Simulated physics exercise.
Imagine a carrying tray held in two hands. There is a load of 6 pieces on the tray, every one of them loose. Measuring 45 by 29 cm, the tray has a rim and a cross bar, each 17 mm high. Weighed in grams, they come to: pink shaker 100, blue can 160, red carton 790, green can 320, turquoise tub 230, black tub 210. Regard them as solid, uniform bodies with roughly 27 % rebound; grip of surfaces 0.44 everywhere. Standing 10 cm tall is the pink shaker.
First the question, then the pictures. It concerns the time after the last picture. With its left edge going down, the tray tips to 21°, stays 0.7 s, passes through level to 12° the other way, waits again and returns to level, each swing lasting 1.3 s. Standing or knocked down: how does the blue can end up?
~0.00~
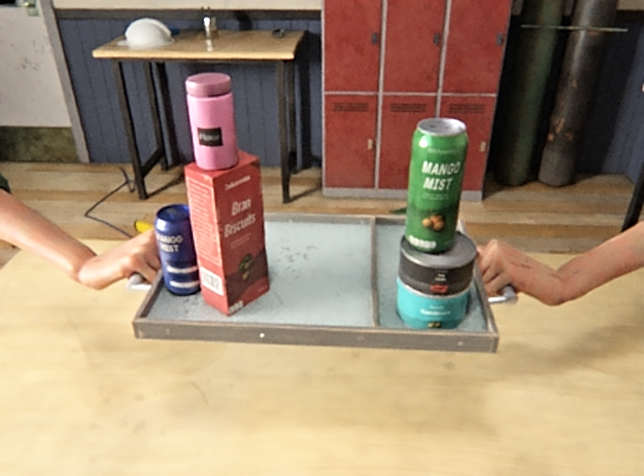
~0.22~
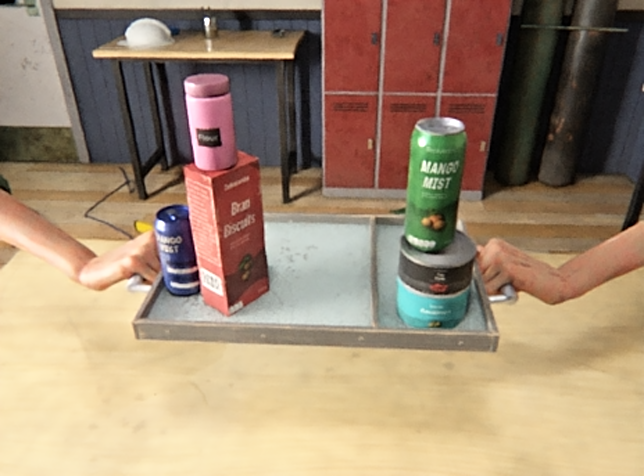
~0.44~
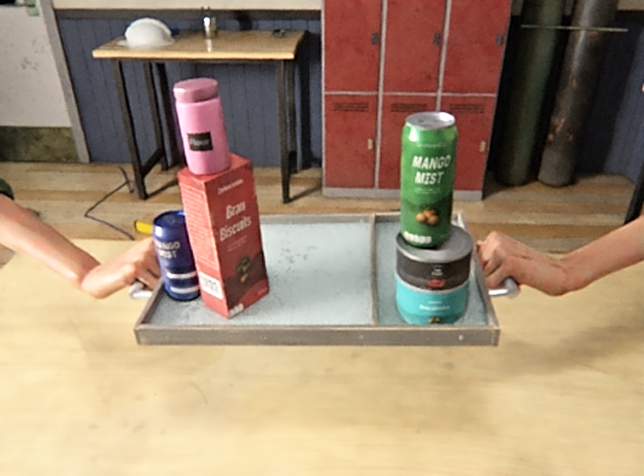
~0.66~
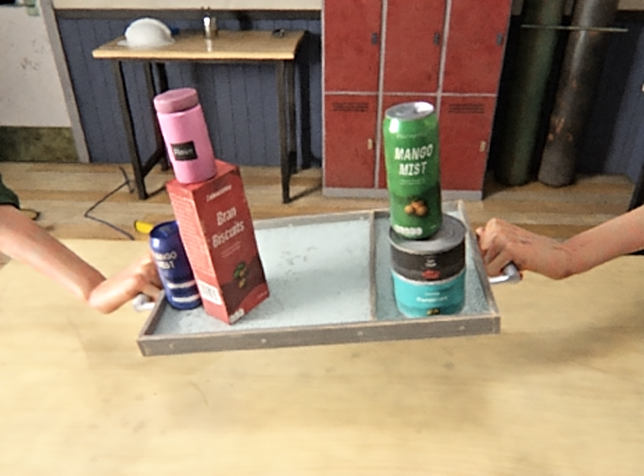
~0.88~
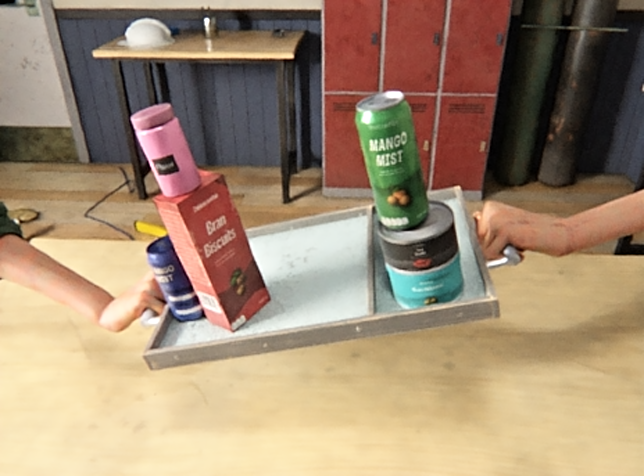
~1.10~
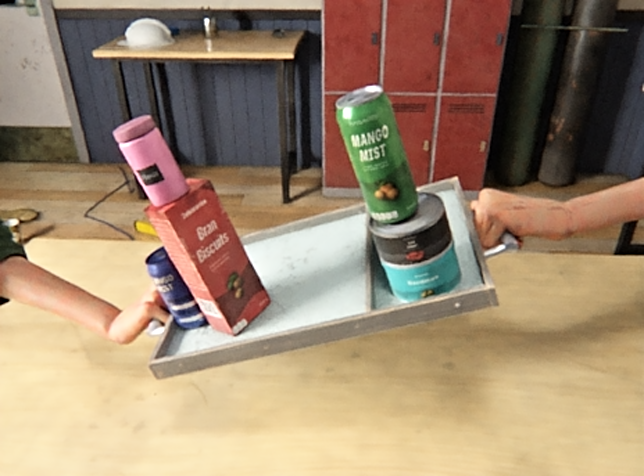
It succumbs.
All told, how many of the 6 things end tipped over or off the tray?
In total, 6.
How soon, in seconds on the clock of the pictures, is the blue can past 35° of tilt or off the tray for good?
I'd put it at some 1.4 s.
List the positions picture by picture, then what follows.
The first frame shows tray level; blue can (181, 251); pink shaker (213, 122).
The second frame shows tray level; green can (434, 187).
The third frame shows tilt 3°, left edge down; black tub (434, 256); pink shaker (203, 127).
The fourth frame shows tilt 8°, left edge down; red carton (222, 244); green can (413, 173).
The fifth frame shows tilt 14°, left edge down; black tub (418, 236).
The sixth frame shows tilt 19°, left edge down; blue can (180, 288); pink shaker (152, 161).
After 1.80 s, tilt 21°, left edge down; pink shaker, blue can and red carton now off the tray; green can 43° off its base; black tub 44° off its base.
After 2.60 s, tilt 11°, left edge down; green can on its side; turquoise tub upside down; black tub upside down.
In the end (5.9 s), off the tray and tipped over, pink shaker, blue can and red carton; toppled on the tray, green can, turquoise tub and black tub. At the end, from the last picture's camera, blue can near (98, 454).
